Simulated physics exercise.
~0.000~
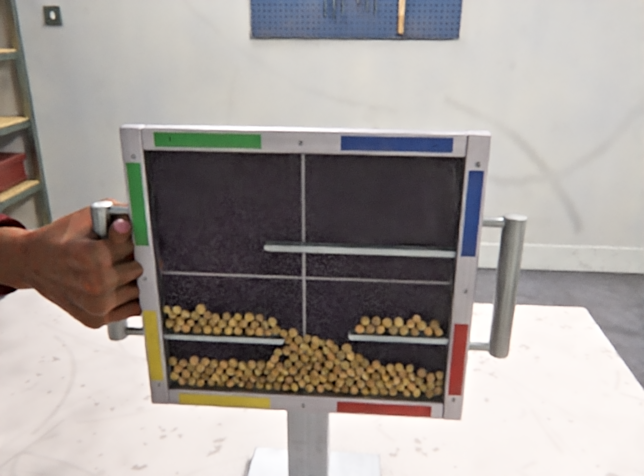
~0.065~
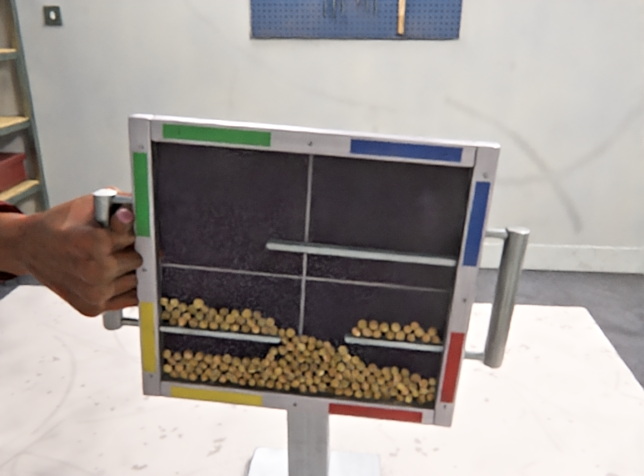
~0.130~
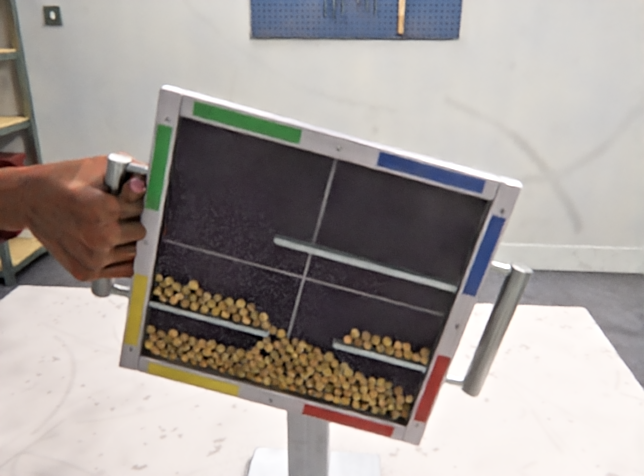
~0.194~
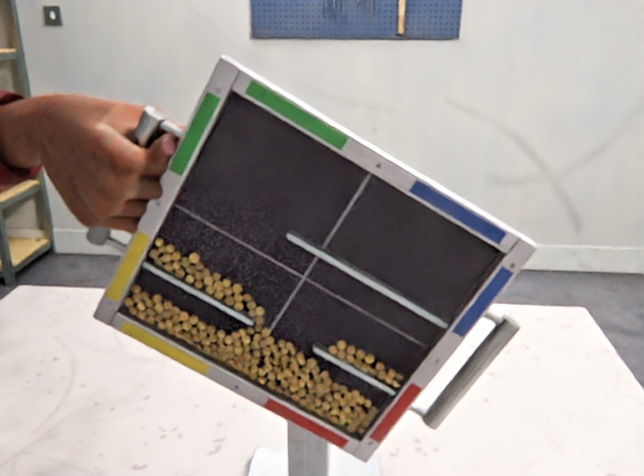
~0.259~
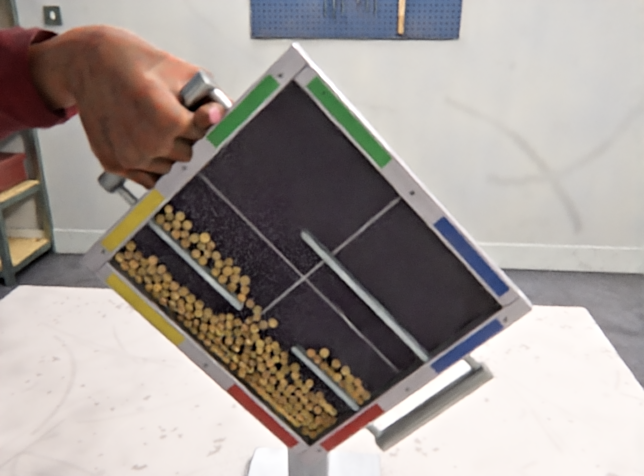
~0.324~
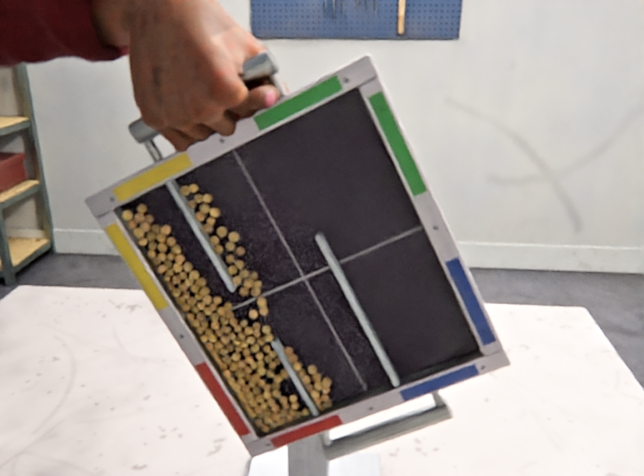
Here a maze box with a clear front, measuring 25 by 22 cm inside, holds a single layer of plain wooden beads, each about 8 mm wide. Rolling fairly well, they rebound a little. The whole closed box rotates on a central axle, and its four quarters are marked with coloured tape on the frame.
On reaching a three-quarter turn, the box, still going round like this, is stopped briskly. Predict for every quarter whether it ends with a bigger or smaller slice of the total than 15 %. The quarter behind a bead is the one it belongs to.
Yellow: Bigger. Red: Smaller. Blue: Smaller. Green: Bigger.
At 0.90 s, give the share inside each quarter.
Yellow quarter: 0; red quarter: 55; blue quarter: 25; green quarter: 15.
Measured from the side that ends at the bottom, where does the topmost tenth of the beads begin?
It comes to around 6 cm.
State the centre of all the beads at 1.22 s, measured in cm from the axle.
X: About 2 cm right; y: About 9 cm below.
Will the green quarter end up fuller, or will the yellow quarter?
The yellow quarter.
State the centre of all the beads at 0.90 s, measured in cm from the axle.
The middle sits around 3 cm left of the axle and some 4 cm higher.
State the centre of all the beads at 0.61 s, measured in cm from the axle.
8 cm left, 1 cm below.
After 0.61 s it has turned 135°, the beads' middle is 8 cm left of and 1 cm below the axle; by quarter, yellow 5 %, red 70 %, blue 20 %.
After 0.90 s it has turned 209°, the beads' middle is 3 cm left of and 4 cm above the axle; by quarter, red 55 %, blue 25 %, green 15 %.
At rest by 1.9 s, yellow 60 %, red 0 %, blue 0 %, green 40 %.
